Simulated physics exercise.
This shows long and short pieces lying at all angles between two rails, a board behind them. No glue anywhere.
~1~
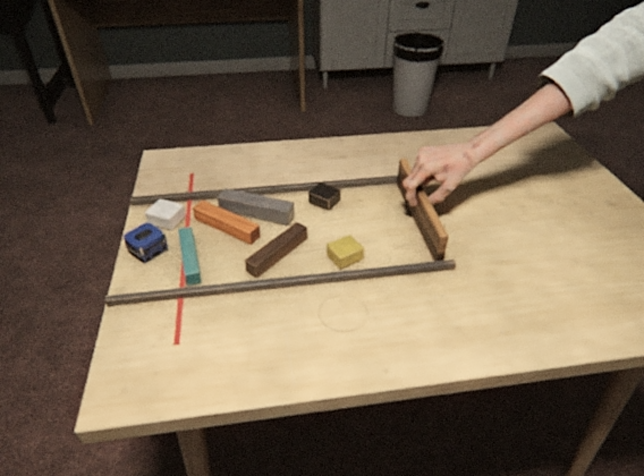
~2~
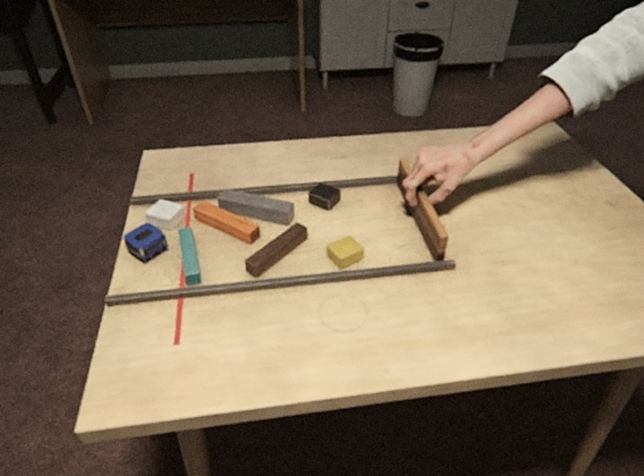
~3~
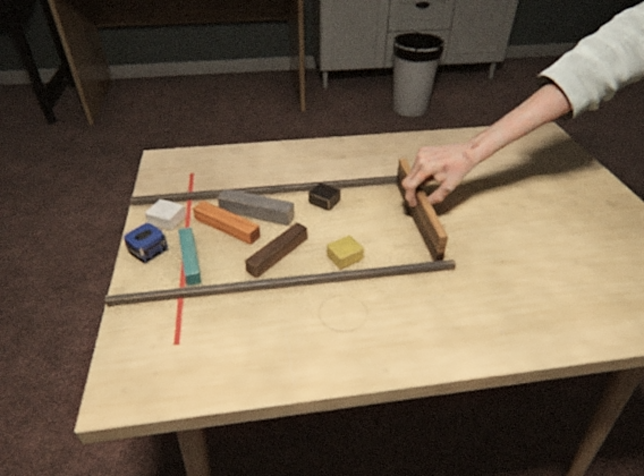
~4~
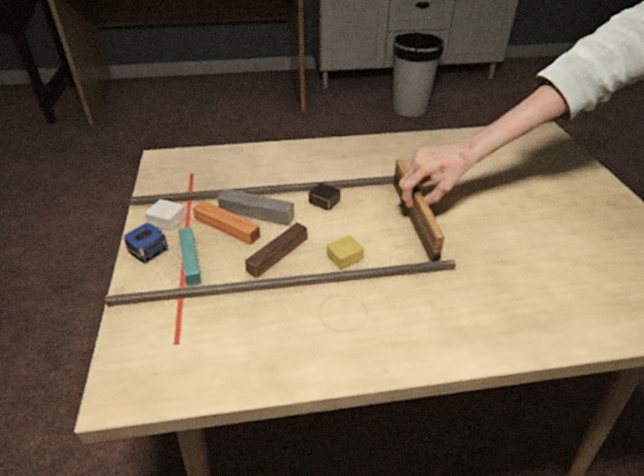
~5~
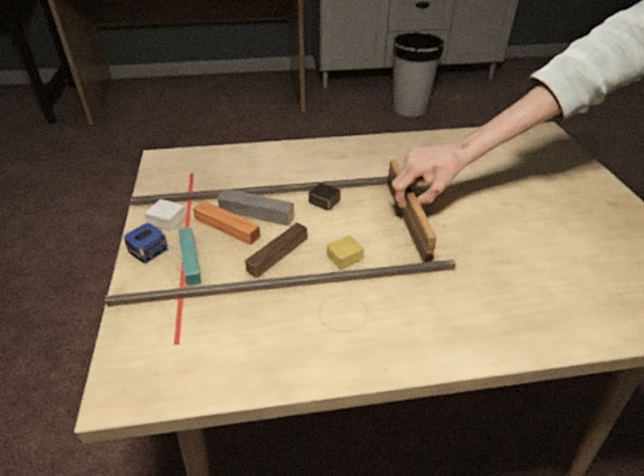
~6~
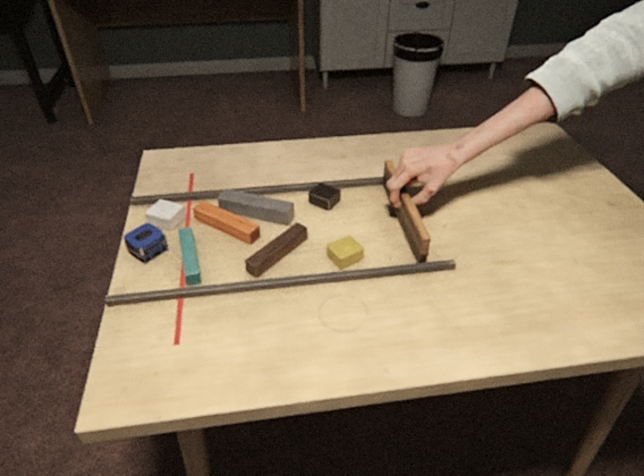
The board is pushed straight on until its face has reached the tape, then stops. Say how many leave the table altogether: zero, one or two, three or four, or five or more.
Outcome: The number that fall off is one or two.
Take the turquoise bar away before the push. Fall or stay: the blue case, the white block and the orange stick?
The blue case holds on, the white block drops off, the orange stick remains up.
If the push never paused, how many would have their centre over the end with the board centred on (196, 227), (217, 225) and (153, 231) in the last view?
Place by place, 1, 1 and 5.
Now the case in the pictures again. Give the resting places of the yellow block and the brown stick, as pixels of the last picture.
Near (167, 268) and (151, 255).
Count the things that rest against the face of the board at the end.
4 of them.
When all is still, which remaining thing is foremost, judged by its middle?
It is the blue case.
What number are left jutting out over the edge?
Overhanging: 4.
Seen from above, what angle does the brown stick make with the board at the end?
Near 45 degrees.
Early on, none off yet; blue case at rest near (146, 243); white block at rest near (166, 214); turquoise bar at rest near (190, 255).
Finally, the number that fall off is one or two; lost, white block.
